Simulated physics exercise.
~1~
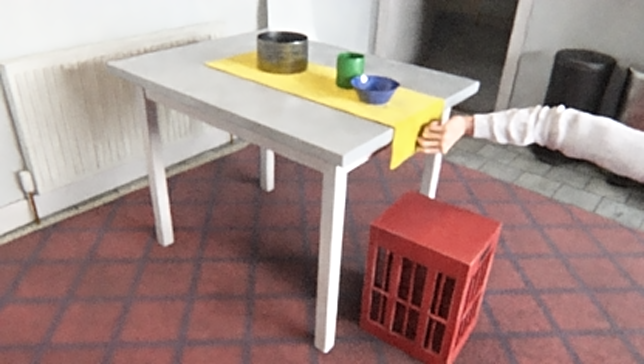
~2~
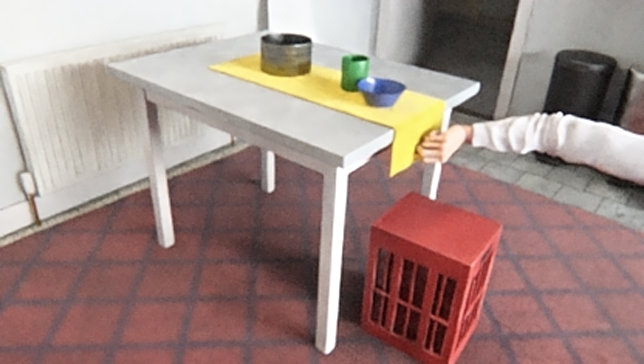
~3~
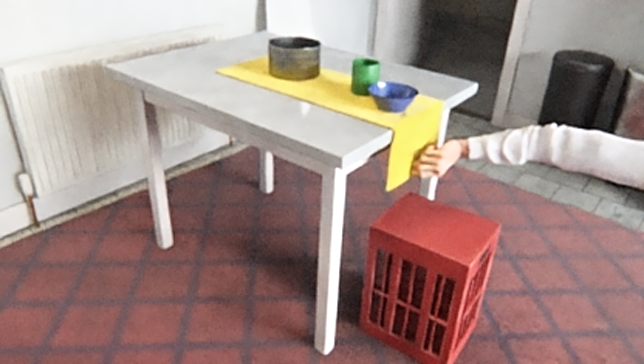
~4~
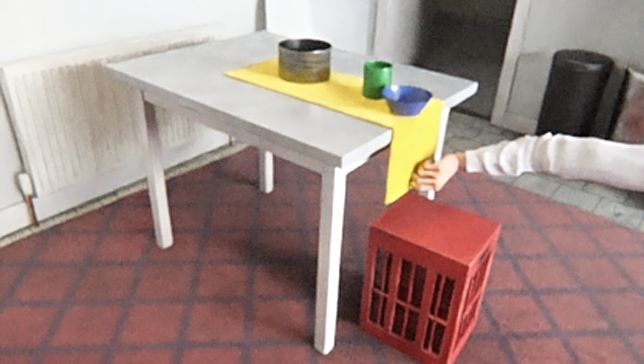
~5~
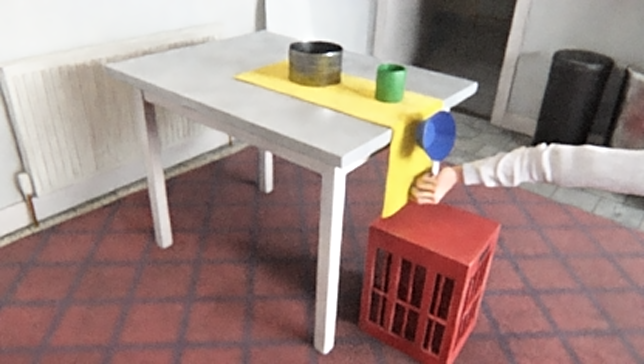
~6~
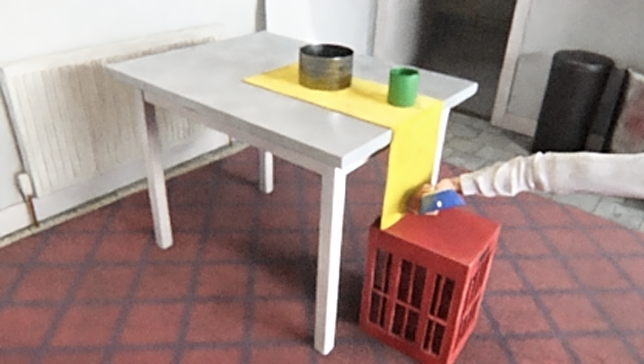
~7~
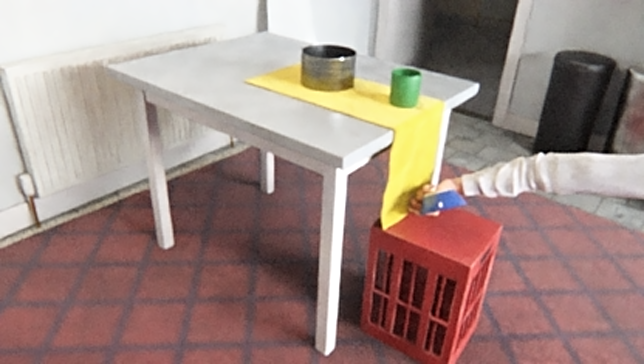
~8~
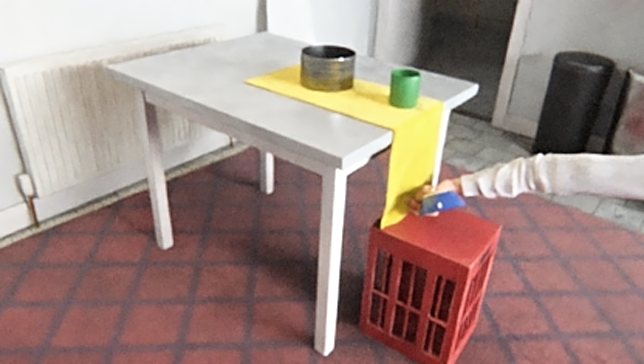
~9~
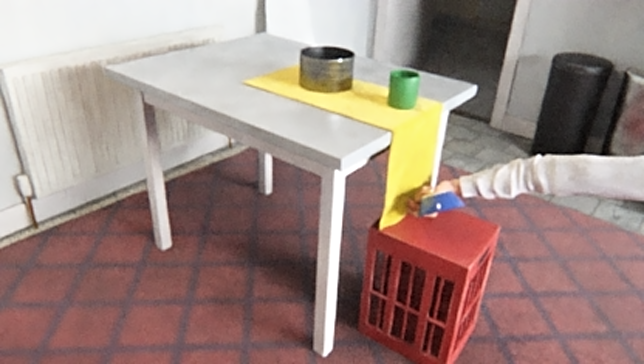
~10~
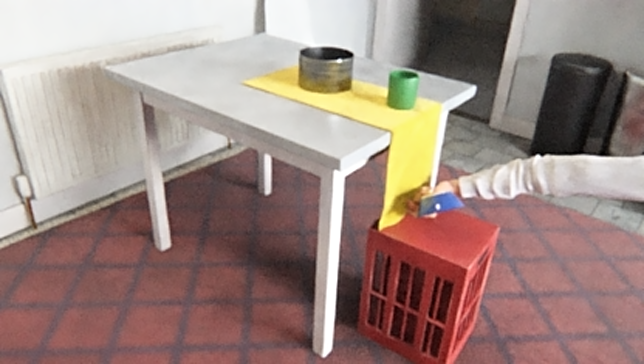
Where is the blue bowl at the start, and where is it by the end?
At the start the blue bowl sits on the yellow scarf on the tabletop, near the green mug. By the end it is off the table, down beside the hand at the top of the red crate.
Hand tugging yellow scarf down to red crate, drawing pot and green mug along tabletop and tipping blue bowl off the end.
